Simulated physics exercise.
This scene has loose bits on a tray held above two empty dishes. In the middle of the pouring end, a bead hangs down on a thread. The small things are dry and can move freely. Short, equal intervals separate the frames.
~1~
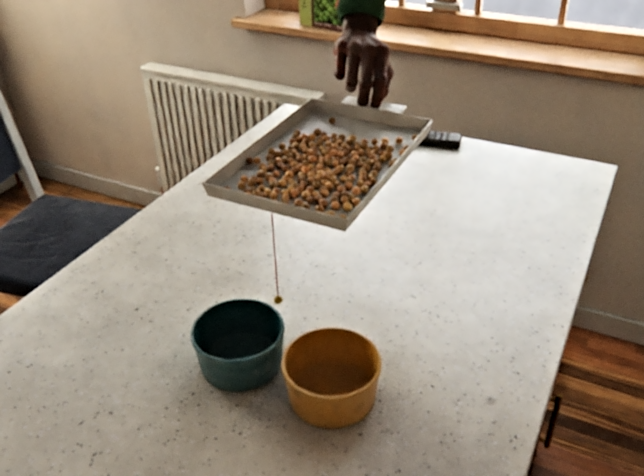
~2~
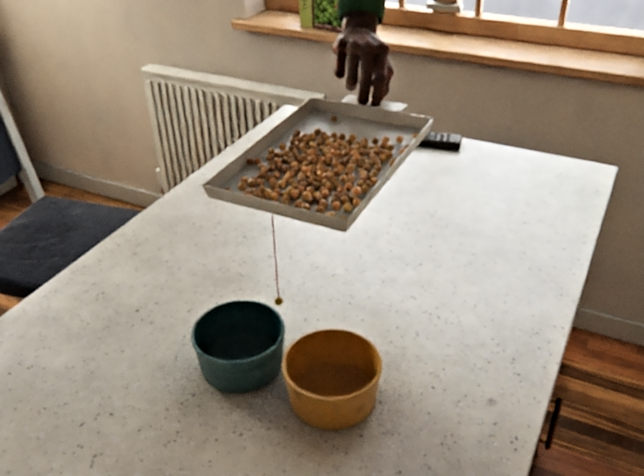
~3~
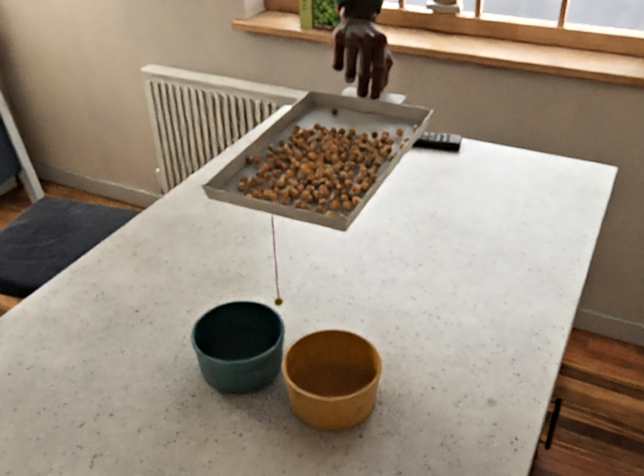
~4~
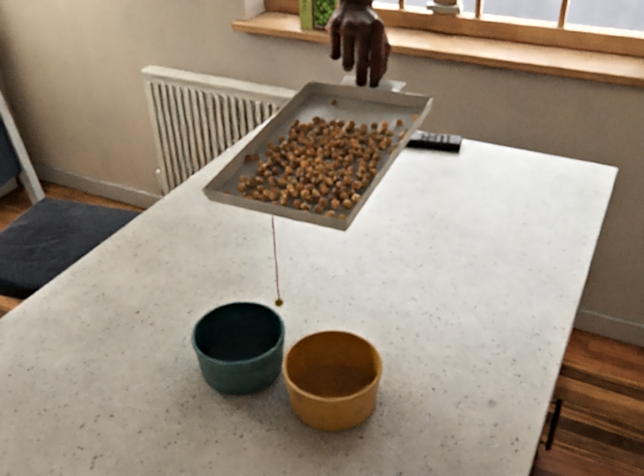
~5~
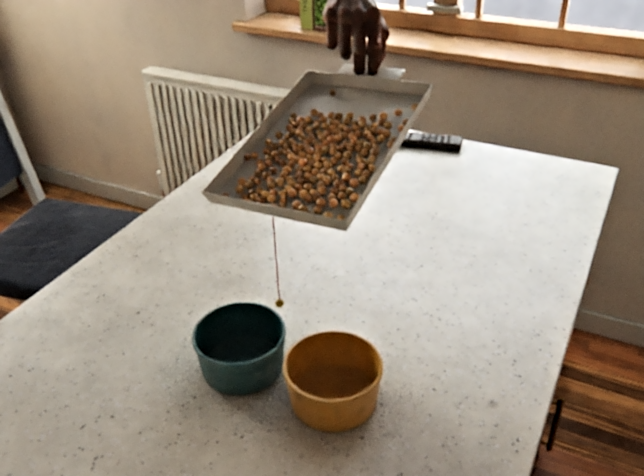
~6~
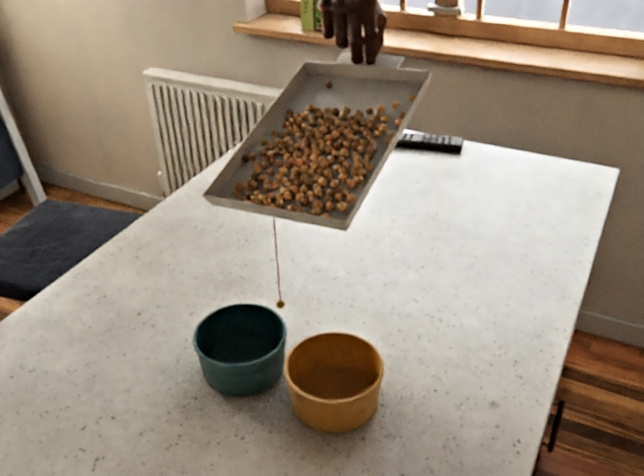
We see a hand holding a metal tray of small brown pieces above a teal bowl and a yellow bowl on a pale table; the hand gradually raises the far end, steepening the tray while a bead hangs beneath.
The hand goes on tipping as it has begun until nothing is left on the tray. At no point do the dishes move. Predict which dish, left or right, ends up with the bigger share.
I'd say most of it lands in the left one, honestly.
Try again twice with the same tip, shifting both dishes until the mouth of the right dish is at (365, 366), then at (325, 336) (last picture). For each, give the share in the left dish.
In order: 40 percent and 60 percent.
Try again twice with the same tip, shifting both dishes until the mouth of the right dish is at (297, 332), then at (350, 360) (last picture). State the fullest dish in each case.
Well, the first try goes to the leftward dish and the second to the leftward dish.
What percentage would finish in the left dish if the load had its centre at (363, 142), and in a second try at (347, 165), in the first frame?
Shares in turn: 50 % and 60 %.
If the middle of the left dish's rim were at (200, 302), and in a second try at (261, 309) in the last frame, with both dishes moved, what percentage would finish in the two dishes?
About 70 in a hundred, then about 30 in a hundred.
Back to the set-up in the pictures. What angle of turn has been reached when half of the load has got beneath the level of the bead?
Near 90 degrees.
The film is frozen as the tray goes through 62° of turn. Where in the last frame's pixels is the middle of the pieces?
The middle of the load sits near (260, 187).
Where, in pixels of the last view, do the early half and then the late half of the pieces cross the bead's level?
About (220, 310), and after that about (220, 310).
Soon, tray tipped steeply; nearly all on the tray; a stray few outside both; a small part in the air.
A while on, tray tipped past a quarter turn; a small part on the tray; a stray few in the right dish; about half in the left dish; about a third outside both; a small part in the air.
Towards the end, tray tipped past a quarter turn; a stray few in the right dish; about half in the left dish; about half outside both.
Finally, tray tipped past a quarter turn; a stray few in the right dish; about half in the left dish; about half outside both.
